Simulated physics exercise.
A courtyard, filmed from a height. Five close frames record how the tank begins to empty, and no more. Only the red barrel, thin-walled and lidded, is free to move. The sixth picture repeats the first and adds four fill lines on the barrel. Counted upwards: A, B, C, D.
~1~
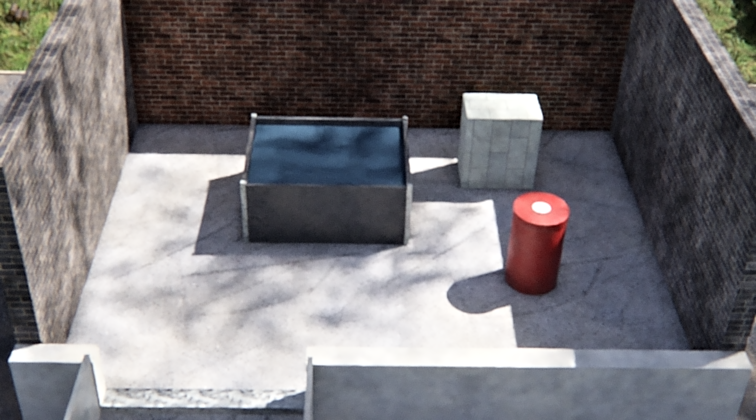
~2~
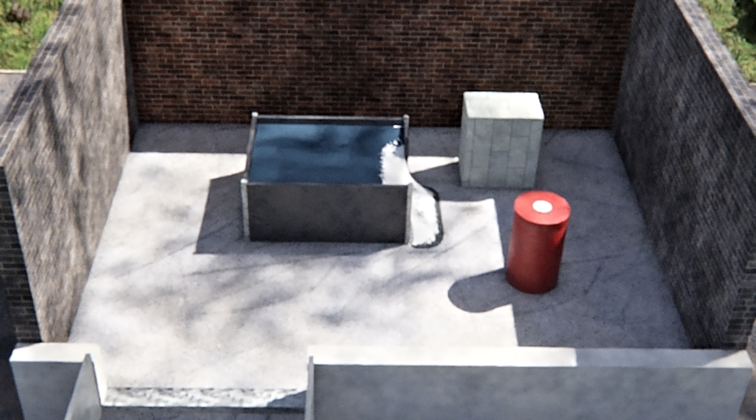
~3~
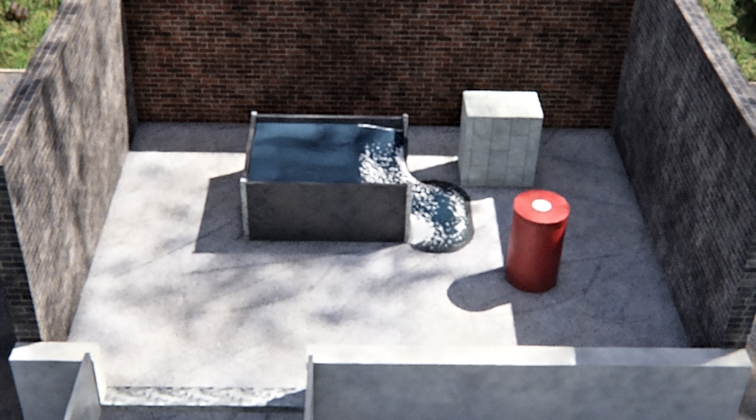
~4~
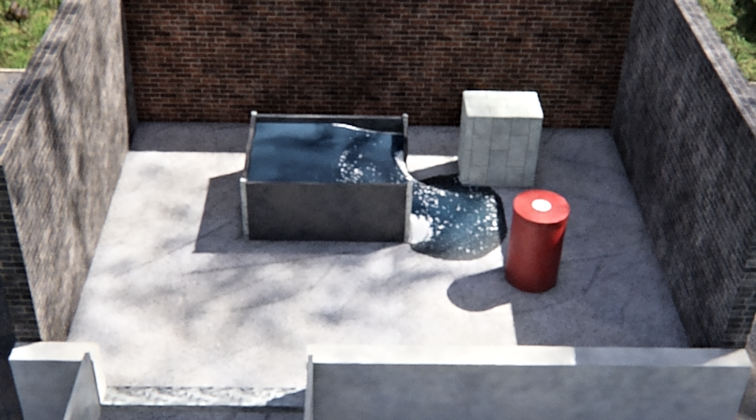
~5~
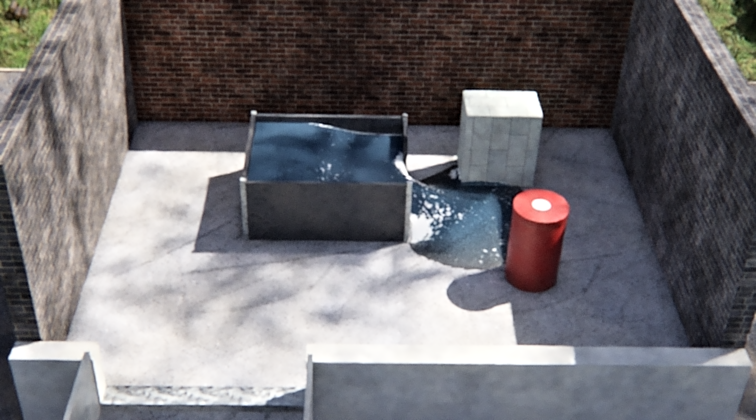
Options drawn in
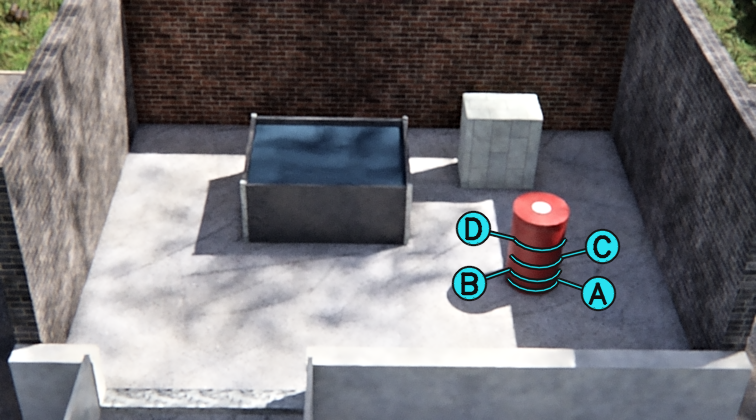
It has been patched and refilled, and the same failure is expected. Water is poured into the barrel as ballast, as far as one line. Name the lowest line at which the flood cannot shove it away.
C will do.
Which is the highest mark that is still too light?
Mark B.
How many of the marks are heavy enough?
Two.
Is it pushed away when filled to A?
Yes, that goes wrong.
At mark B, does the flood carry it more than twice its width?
No.
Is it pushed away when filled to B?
Yes, it does.
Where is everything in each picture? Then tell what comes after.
Lid of the red barrel at (541, 208); tank full, its middle at (328, 156); open gate at (203, 349).
Water covers 1 % of the ground and is seen nearest the barrel at (433, 236).
Water covers 3 % of the ground and is seen nearest the barrel at (455, 243).
Water covers 6 % of the ground and is seen nearest the barrel at (478, 251).
Lid of the red barrel at (541, 205); water covers 8 % of the ground and is seen nearest the barrel at (512, 251).
On the marked copy, A at (535, 291); B at (537, 281); C at (539, 267); D at (541, 250); from the bottom up A, B, C, D.
With A, it is pushed about 5 times its own width away.
With B, it is pushed about its own width away.
With C, it does not move.
With D, it does not move.
